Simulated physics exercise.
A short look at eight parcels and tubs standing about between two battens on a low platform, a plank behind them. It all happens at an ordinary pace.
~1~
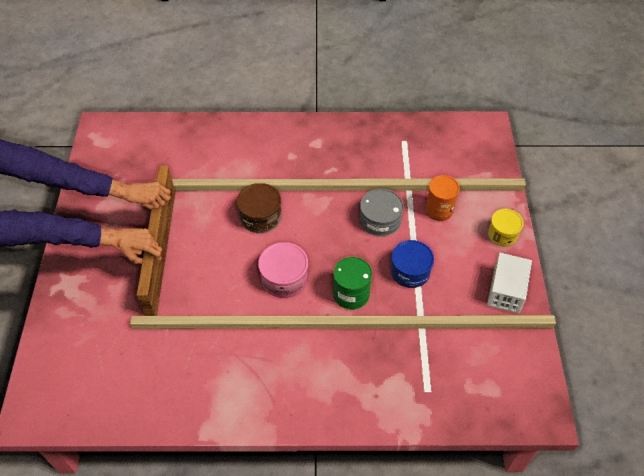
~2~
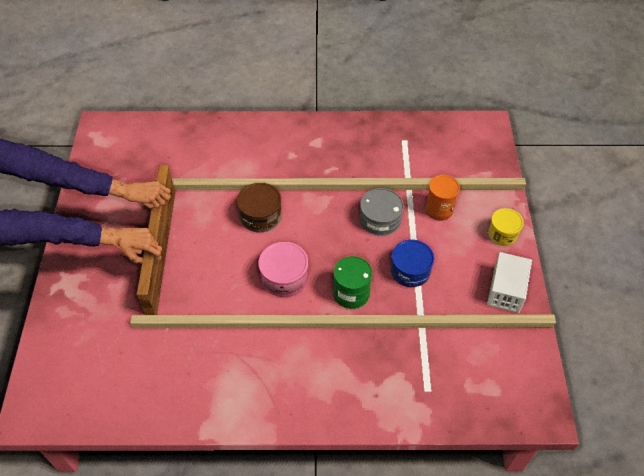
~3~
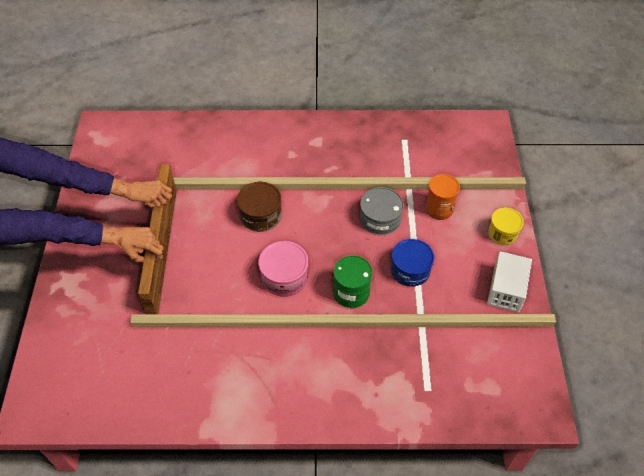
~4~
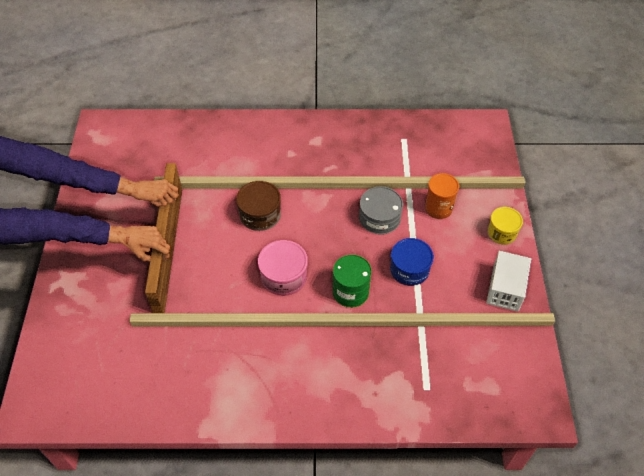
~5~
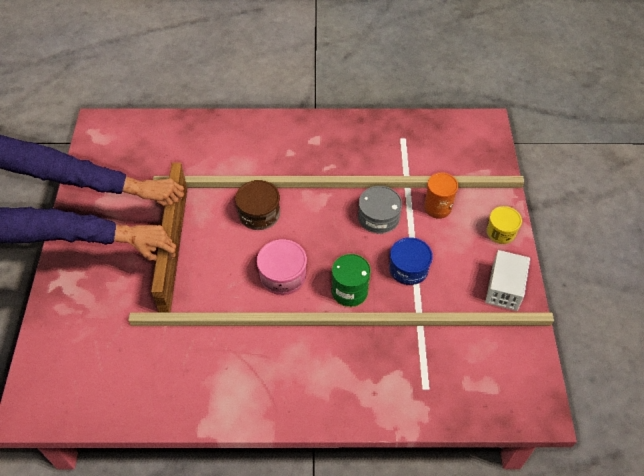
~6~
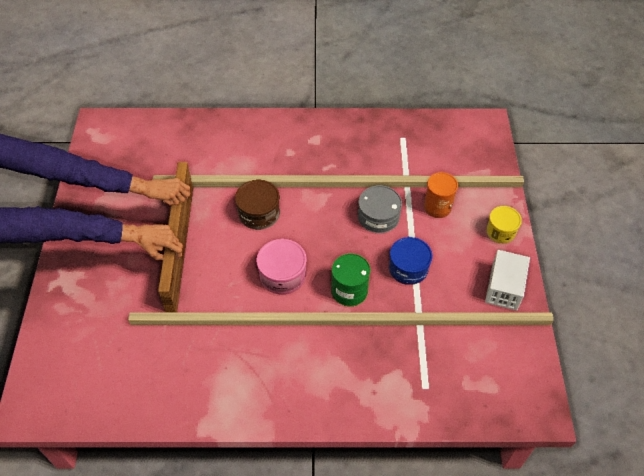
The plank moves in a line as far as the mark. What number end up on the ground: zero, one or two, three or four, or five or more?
In the end the number that fall off is zero.
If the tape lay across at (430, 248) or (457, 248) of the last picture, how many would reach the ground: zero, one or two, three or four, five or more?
In that order: None at all; one to two.
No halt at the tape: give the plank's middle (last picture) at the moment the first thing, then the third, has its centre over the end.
About (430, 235), then (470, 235).
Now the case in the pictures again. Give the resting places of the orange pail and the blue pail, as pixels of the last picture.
About (489, 188), and the other about (479, 251).
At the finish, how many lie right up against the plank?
It touches 2.
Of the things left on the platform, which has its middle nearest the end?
Foremost is the yellow pail.
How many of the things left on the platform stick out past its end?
That would be 0.
A little later, none off yet; yellow pail at rest near (503, 225); white crate at rest near (507, 280); orange pail at rest near (440, 196).
Next, none off yet; yellow pail at rest near (503, 225); white crate at rest near (507, 280); orange pail shifted about its own width near (462, 194).
When it is over, the number that fall off is zero.
